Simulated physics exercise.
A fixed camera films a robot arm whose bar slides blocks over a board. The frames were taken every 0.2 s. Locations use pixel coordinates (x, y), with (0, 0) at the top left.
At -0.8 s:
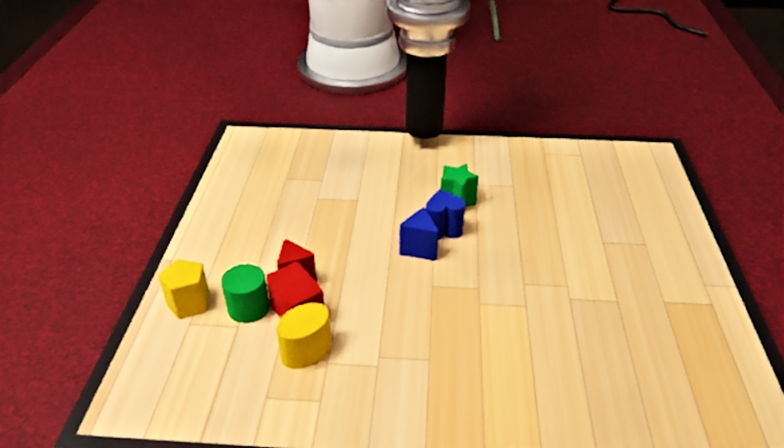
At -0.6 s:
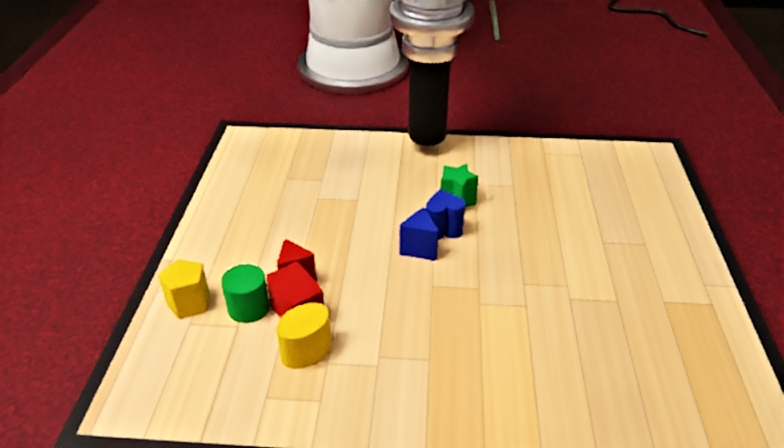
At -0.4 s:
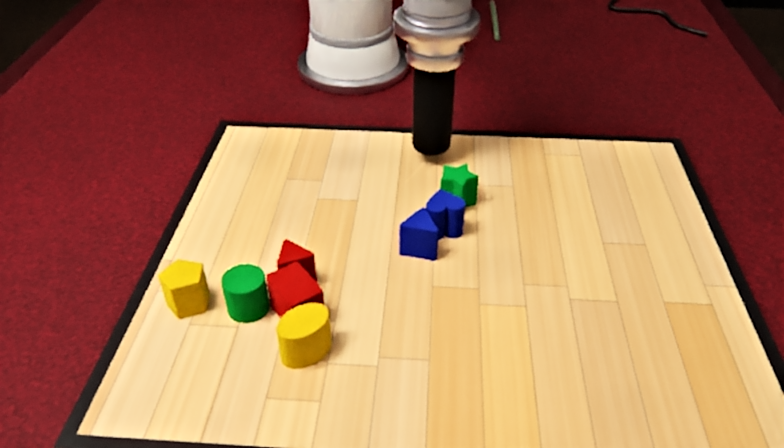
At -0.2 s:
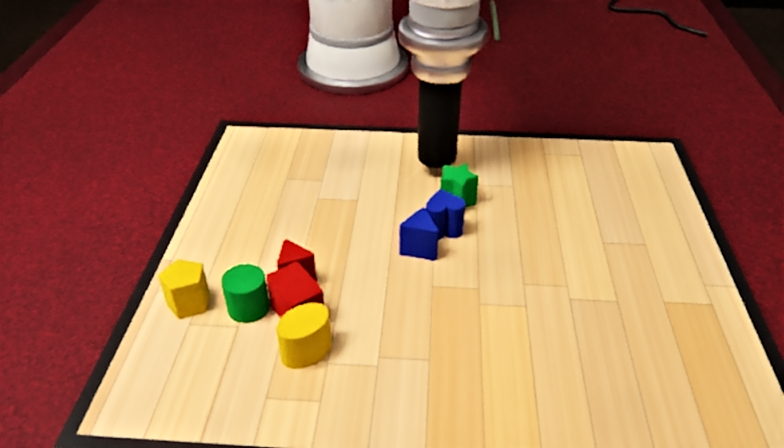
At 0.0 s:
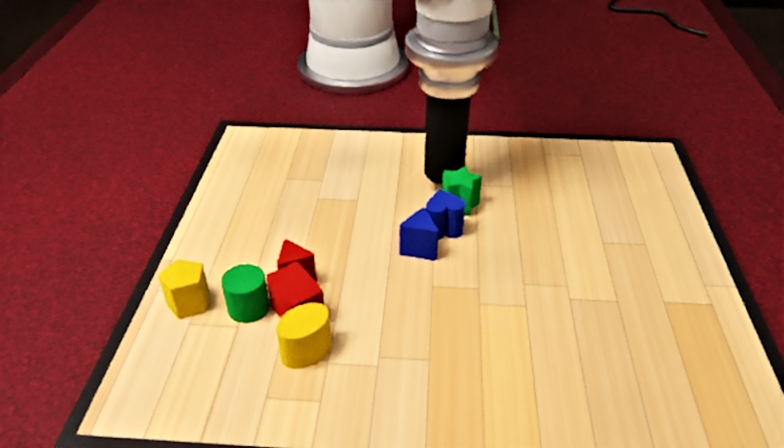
A robot arm's black bar moves slightly toward the viewer and right, nudging a green star.
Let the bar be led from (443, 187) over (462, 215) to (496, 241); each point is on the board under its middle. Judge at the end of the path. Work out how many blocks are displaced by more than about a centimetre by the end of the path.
It will shift two blocks.
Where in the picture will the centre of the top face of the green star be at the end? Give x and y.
At the end it should sit near (522, 233).
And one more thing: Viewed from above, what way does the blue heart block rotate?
From the top: Clockwise.
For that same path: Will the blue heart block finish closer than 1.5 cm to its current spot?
No
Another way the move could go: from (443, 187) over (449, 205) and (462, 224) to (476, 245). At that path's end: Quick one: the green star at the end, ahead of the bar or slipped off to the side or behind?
The green star is leading.
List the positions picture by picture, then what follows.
The first picture shows lower end of the bar at (424, 131), tops of blocks, blue three-sided block at (421, 220), blue heart block at (445, 201), green star at (459, 173).
The second picture shows bar at (427, 137), blocks as before.
The third picture shows bar at (431, 146), blocks as before.
The fourth picture shows bar at (437, 158), blocks as before.
The fifth picture shows bar at (444, 174), blue three-sided block at (421, 220), blue heart block at (445, 201), green star at (462, 177).
The first path, step by step. Halfway along, bar at (463, 202); blue heart block at (445, 208), turned 30° clockwise; green star at (485, 205).
At the end, bar at (497, 228); blue three-sided block not moved; blue heart block at (446, 214), turned 65° clockwise; green star at (522, 233).
